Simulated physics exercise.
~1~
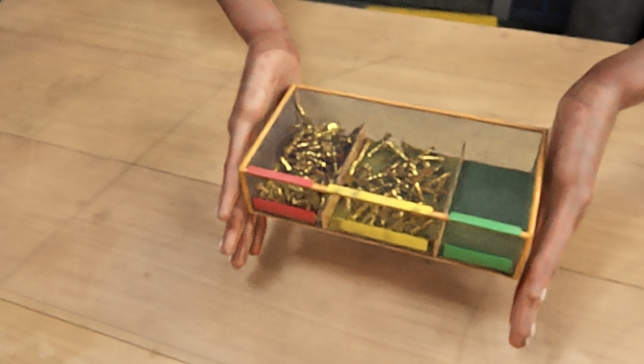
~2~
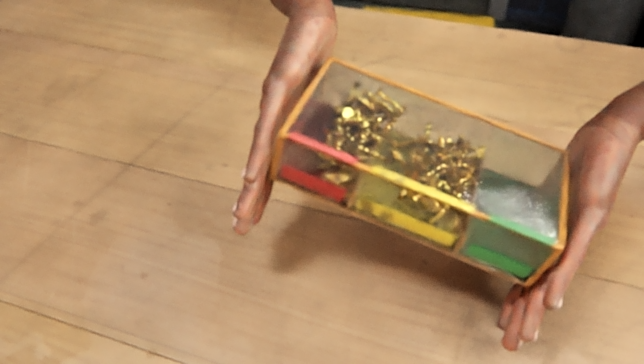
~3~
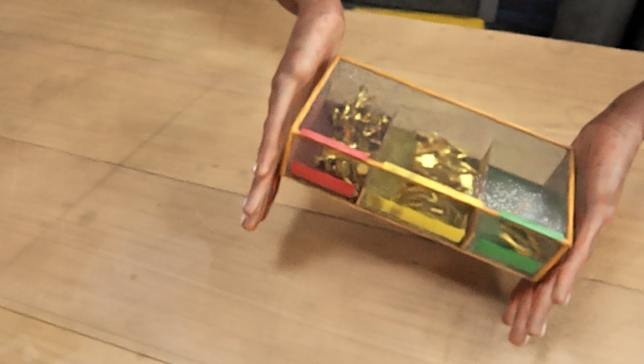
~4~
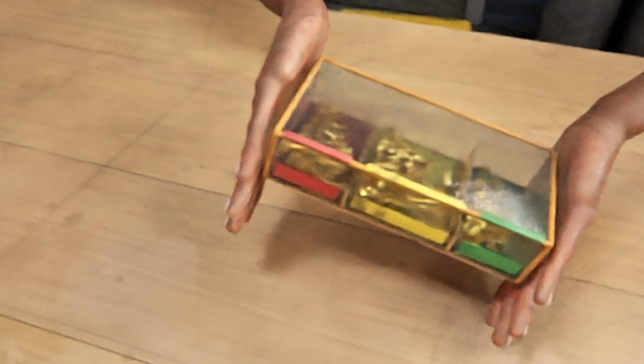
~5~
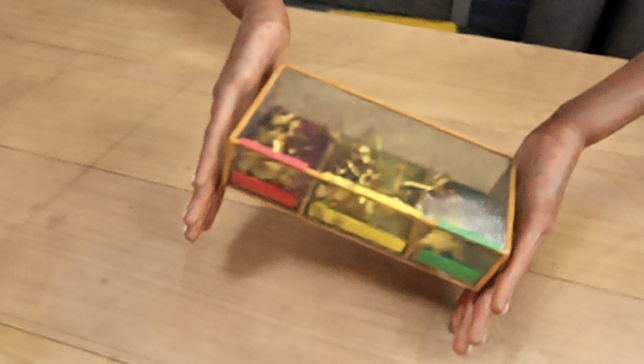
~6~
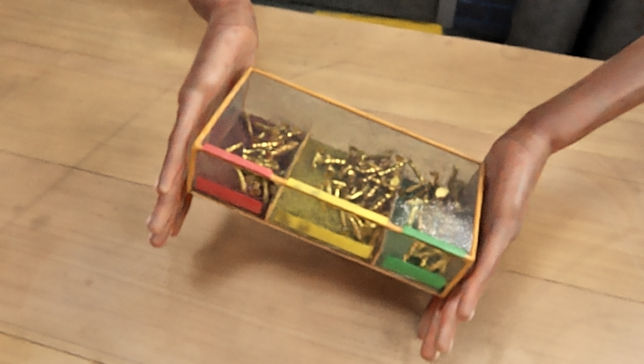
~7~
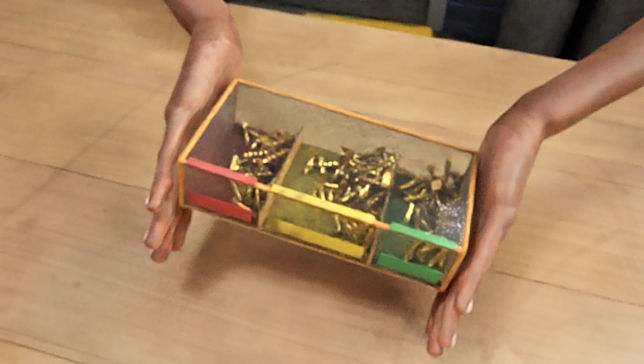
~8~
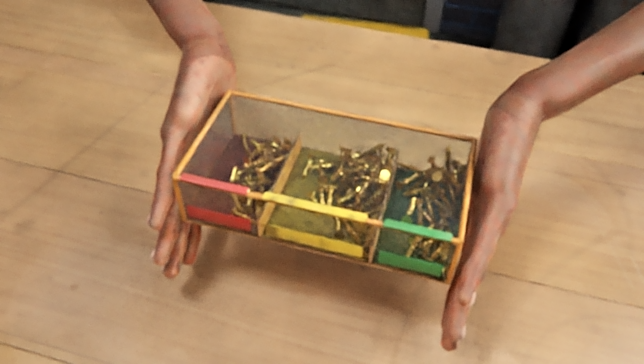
A clear-lidded box with orange edges, holding many small brass-coloured screws, is held between two hands above a pale wooden table, seen from above at an angle. Its three compartments are marked red on the left, yellow in the middle and green on the right, and the green one starts empty. The hands tip the box down to the right and shake it, and the screws blur and tumble across the partitions into the green section. The shaking settles, and the hands bring the box back nearly level. Finally, screws lie in all three compartments, with the yellow holding the most.
